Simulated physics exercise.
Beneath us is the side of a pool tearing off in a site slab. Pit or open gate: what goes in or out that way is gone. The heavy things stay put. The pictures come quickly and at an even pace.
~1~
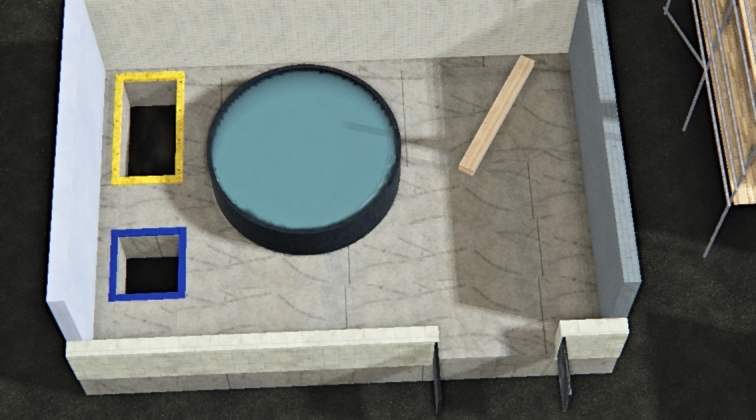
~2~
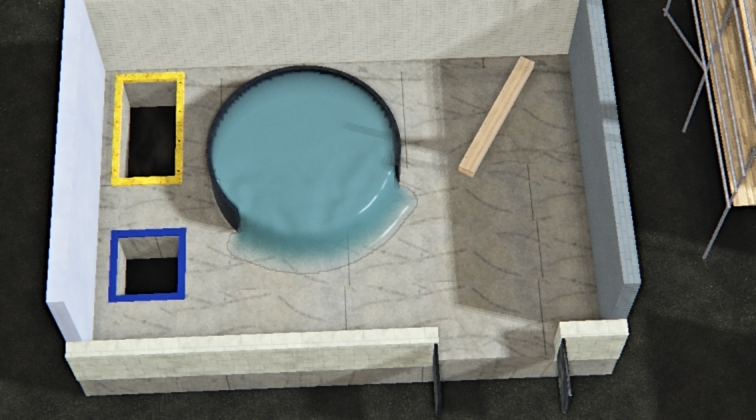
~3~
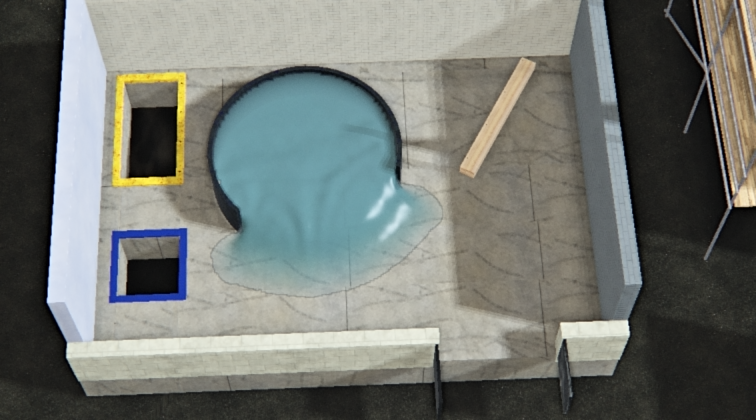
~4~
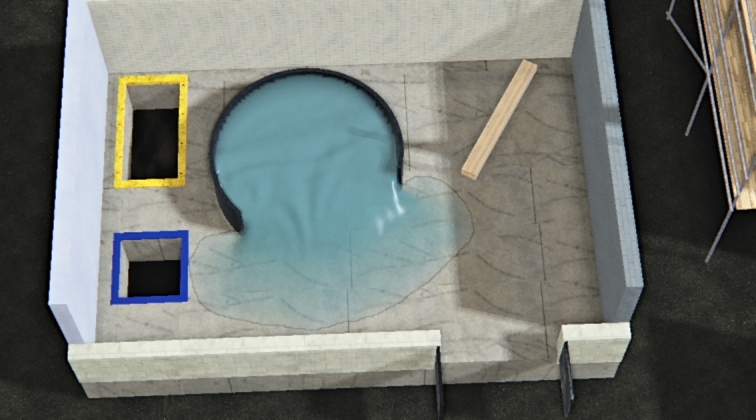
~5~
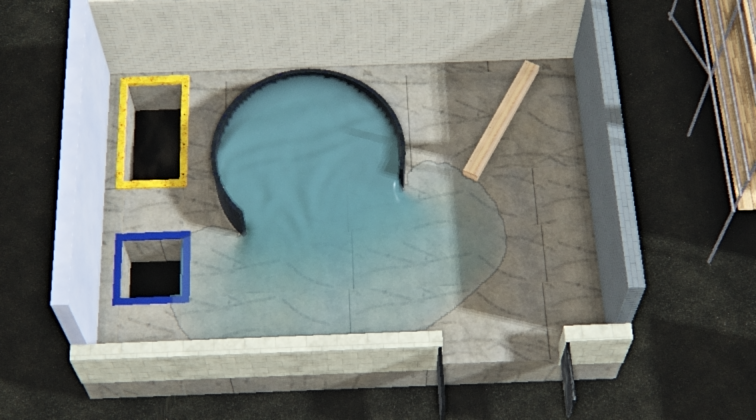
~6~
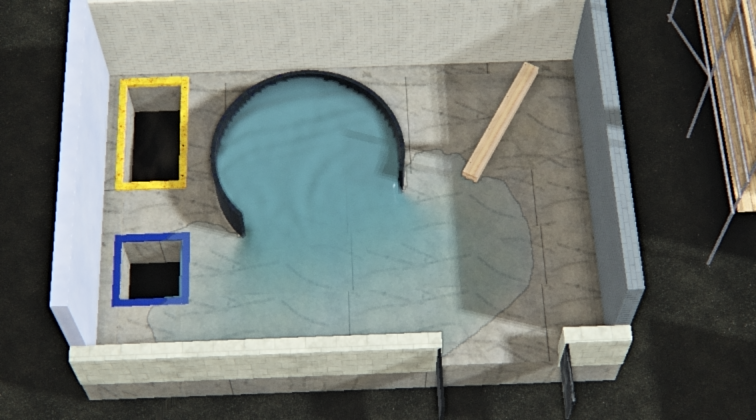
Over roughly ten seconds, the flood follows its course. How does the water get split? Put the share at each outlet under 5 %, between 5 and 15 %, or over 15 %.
My prediction: Gate: Past fifteen per cent. Yellow pit: Beneath five per cent. Blue pit: Past fifteen per cent.
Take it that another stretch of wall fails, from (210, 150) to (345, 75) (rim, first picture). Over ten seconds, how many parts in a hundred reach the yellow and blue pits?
Per cent: Yellow 55, blue 4.
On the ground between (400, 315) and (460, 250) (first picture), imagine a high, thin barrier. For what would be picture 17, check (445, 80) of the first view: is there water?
Waterless.
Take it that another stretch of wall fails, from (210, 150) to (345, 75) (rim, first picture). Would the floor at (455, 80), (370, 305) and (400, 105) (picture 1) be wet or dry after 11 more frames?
Soaked, then unsoaked, then soaked.
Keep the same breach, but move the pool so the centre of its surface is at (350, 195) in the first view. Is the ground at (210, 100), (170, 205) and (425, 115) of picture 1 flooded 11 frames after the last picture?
Unflooded - unflooded - unflooded.
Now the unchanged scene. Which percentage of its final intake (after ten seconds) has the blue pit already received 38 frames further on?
Result: 70 % of the ten-second total.
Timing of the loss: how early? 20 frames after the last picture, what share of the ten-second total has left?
I'd estimate some 35 per cent.
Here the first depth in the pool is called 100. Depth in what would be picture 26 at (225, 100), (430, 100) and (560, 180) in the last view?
My figures are about 0, 0 and 16 percent.
A moment on, water covers 55 % of the floor; the gate 2 %, the yellow pit 0 %, the blue pit 1 %.
Next, water covers 50 % of the floor; the gate 6 %, the yellow pit 0 %, the blue pit 1 %.
Then, water covers 60 % of the floor; the gate 11 %, the yellow pit 1 %, the blue pit 7 %.
Later, water covers 85 % of the floor; the gate 18 %, the yellow pit 2 %, the blue pit 17 %.
In the end, water covers 95 % of the floor; the gate 24 %, the yellow pit 2 %, the blue pit 25 %.
